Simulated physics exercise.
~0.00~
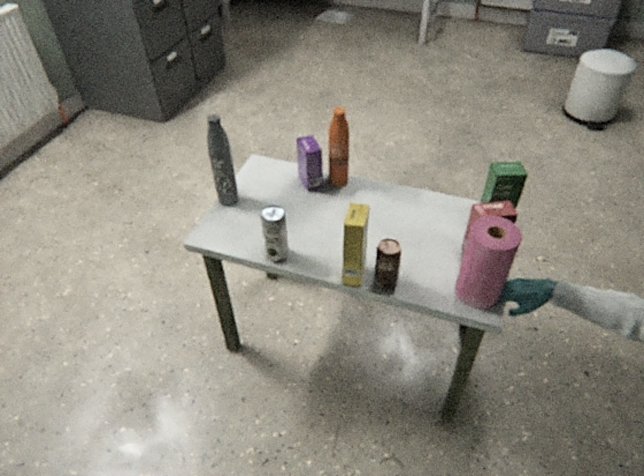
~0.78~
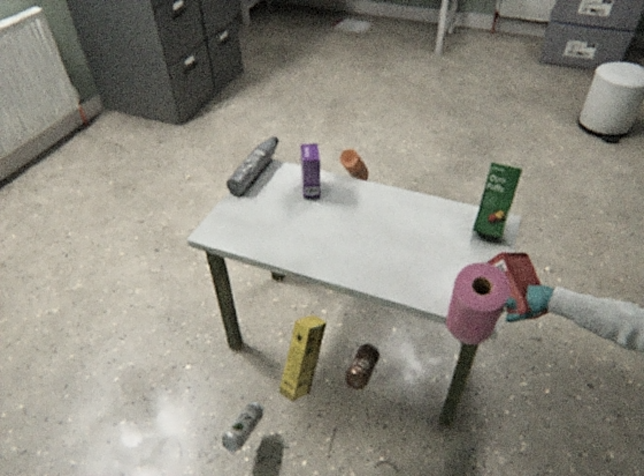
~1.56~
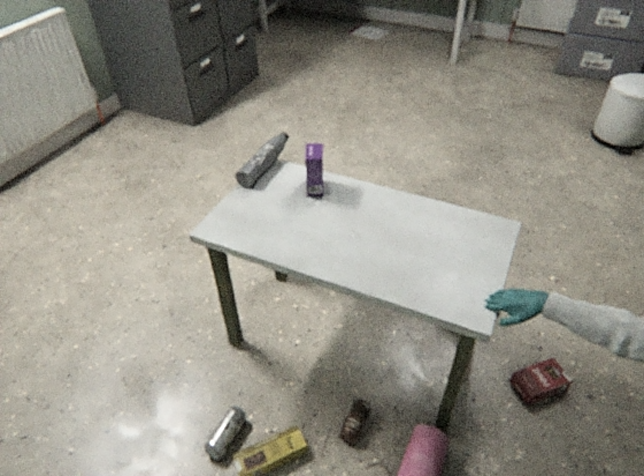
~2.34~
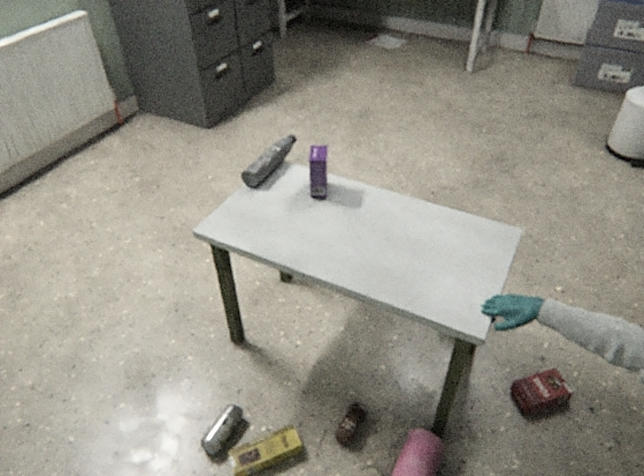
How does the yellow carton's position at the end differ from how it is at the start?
At the start the yellow carton stands upright on the table, and at the end it lies on its side on the floor in front of it.
